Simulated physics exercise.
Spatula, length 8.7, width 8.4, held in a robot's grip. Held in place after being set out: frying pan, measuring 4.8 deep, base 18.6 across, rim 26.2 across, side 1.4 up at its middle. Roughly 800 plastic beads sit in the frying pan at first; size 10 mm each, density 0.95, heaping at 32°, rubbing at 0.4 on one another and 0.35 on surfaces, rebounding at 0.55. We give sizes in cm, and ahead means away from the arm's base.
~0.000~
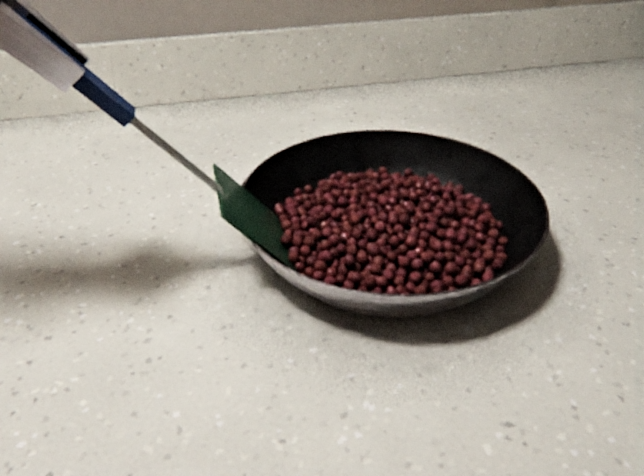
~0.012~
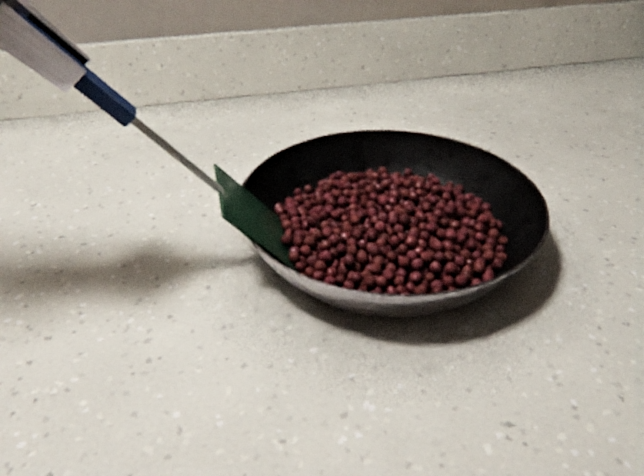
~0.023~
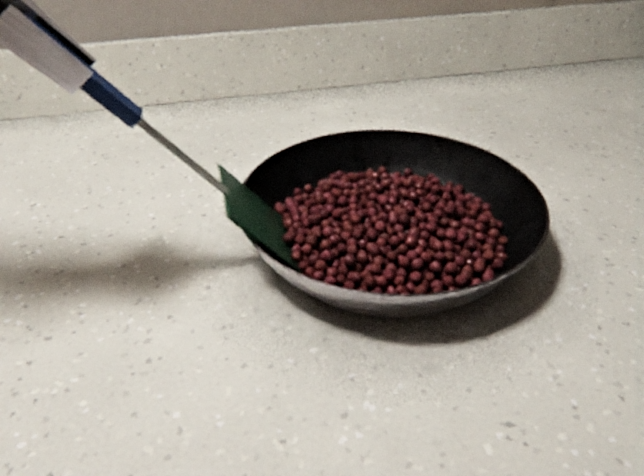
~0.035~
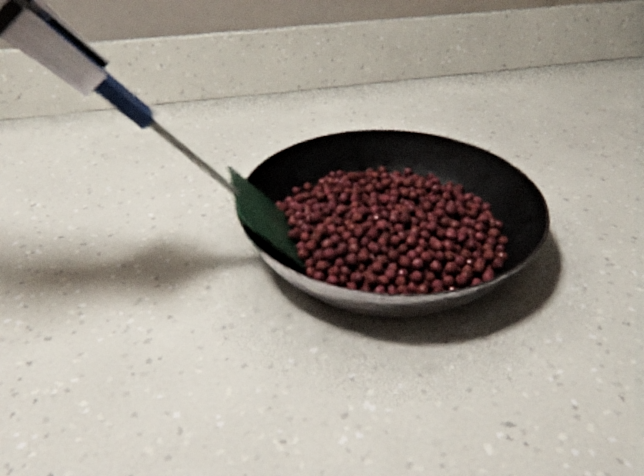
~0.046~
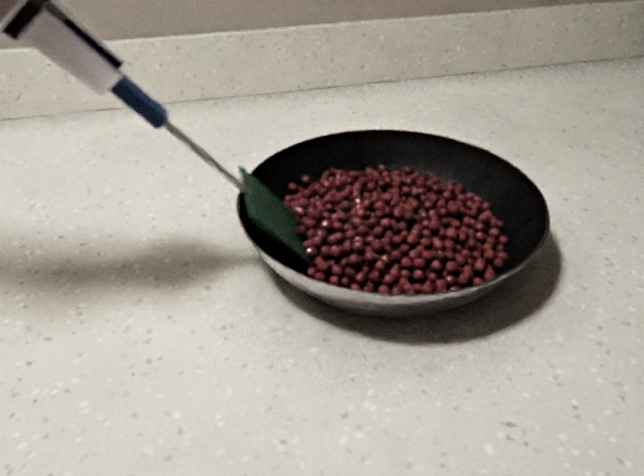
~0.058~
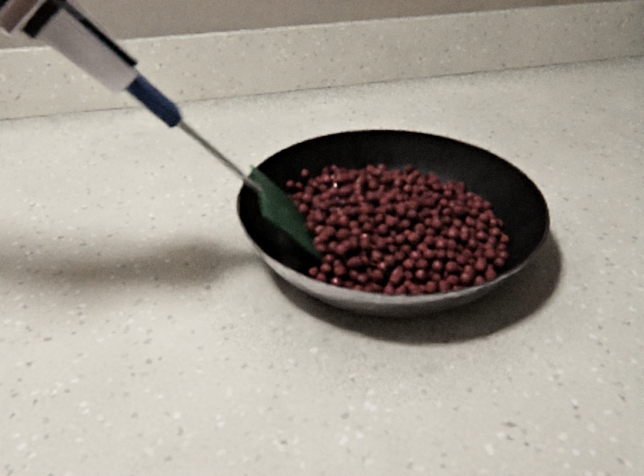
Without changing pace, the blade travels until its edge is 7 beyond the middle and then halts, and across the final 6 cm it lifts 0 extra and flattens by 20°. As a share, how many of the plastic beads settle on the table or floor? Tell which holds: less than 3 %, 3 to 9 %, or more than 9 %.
What holds is less than 3 %.
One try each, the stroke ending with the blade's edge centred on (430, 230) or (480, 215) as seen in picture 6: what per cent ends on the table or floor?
Estimates, in order: 0 % and 5 %.
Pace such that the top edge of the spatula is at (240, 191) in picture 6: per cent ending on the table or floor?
I'd say around 0 per cent.
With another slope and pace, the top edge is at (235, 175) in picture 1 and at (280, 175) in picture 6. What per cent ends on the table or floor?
Close to 0 in a hundred.
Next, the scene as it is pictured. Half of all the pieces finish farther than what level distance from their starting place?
I'd put it at close to 3 centimetres.
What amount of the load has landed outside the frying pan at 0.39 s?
Roughly 0 percent of it.
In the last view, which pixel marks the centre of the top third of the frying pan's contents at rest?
I'd say around pixel (473, 195).
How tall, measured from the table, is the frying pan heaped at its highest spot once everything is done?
Roughly 6.0 cm.
After 0.11 s, sloping 51°, highest piece 5 above the table; 798 in the frying pan.
After 0.16 s, sloping 44°, highest piece 6 above the table; 798 in the frying pan.
After 0.39 s, sloping 31°, highest piece 6 above the table; 794 in the frying pan, 4 on the table or floor.
After 1.44 s, sloping 31°, highest piece 6 above the table; 794 in the frying pan, 4 on the table or floor.
In the end, 794 in the frying pan, 4 on the table or floor. That is 1 % on the table or floor.
